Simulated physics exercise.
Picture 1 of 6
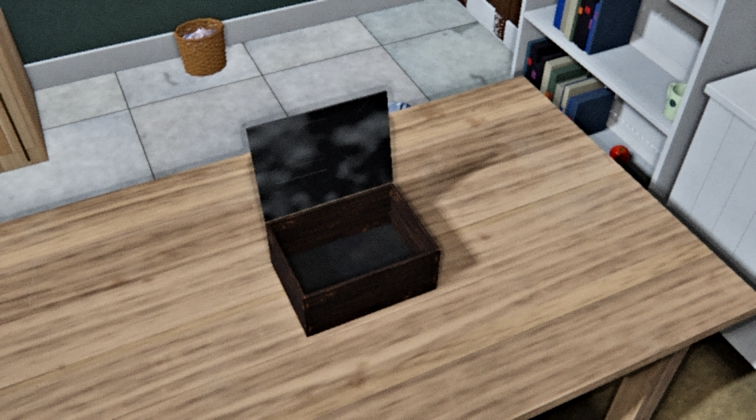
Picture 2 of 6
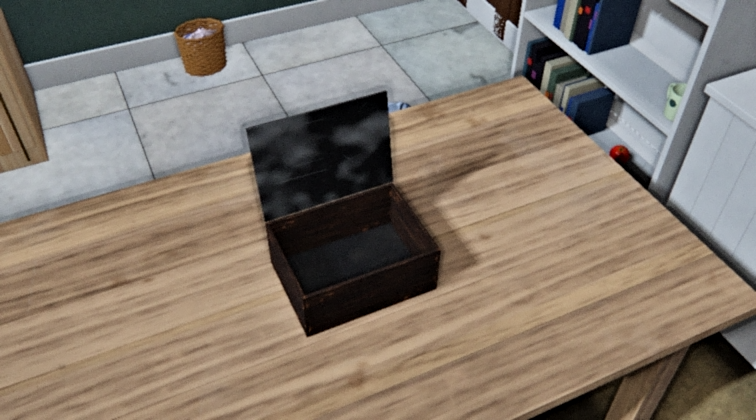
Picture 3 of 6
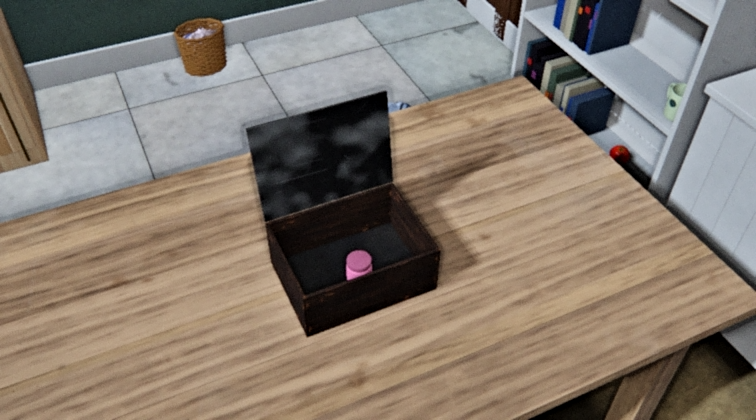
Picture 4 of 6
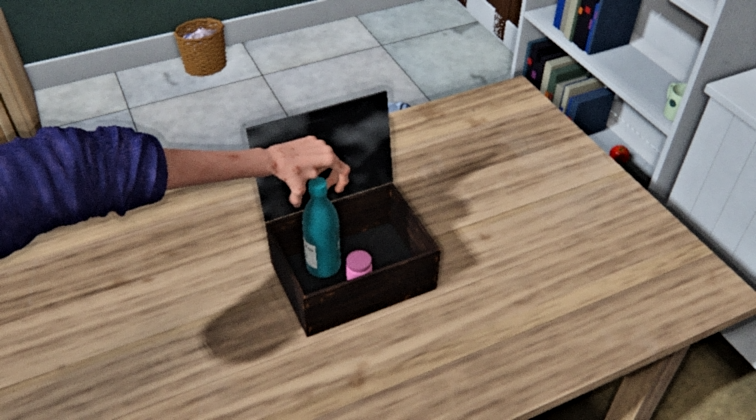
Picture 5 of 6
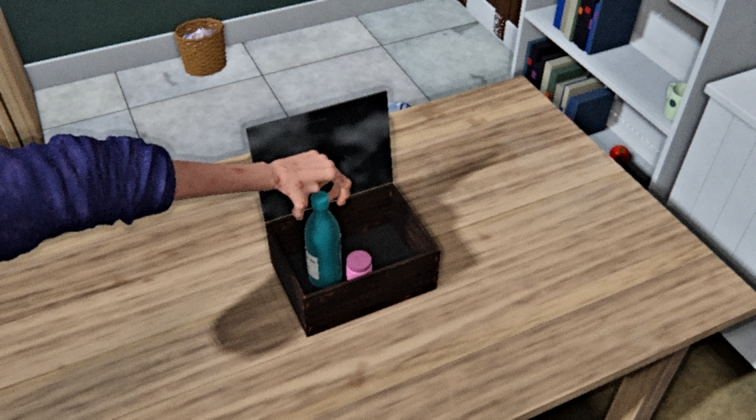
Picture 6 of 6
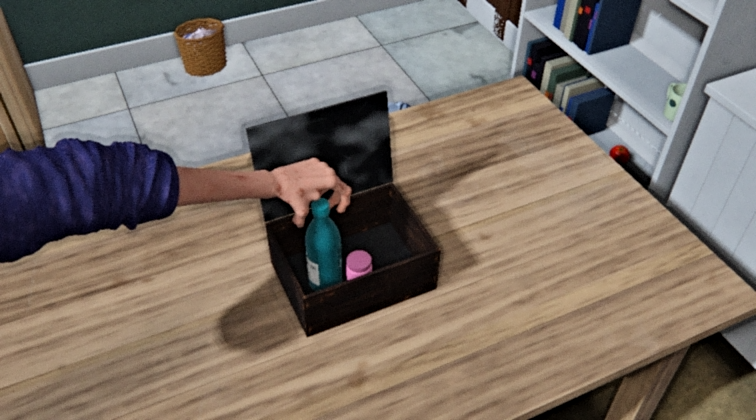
A pink object appears in an open, dark wooden box on a table, then a hand reaching in from the left lowers a turquoise bottle into the box beside it, the fingers still around its top.
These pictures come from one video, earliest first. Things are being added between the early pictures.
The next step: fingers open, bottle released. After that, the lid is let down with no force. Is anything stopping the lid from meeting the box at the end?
My guess is the lid stays open.
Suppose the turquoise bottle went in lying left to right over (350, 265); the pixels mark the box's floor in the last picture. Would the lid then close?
Note: It lowers fully.
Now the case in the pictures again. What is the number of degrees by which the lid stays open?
Some 50 degrees above the rim, more or less.
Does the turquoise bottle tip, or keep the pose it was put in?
Result: The turquoise bottle remains as it was set.
Then, 1.00 s on from there, lid starting down.
Then, 1.30 s on from there, lid 82° above the rim.
Then, 1.50 s on from there, lid 67° above the rim.
Then, 1.60 s on from there, lid 57° above the rim.
In the end, lid 52° above the rim; both unmoved. At the end, from the last picture's camera, turquoise bottle near (323, 245).
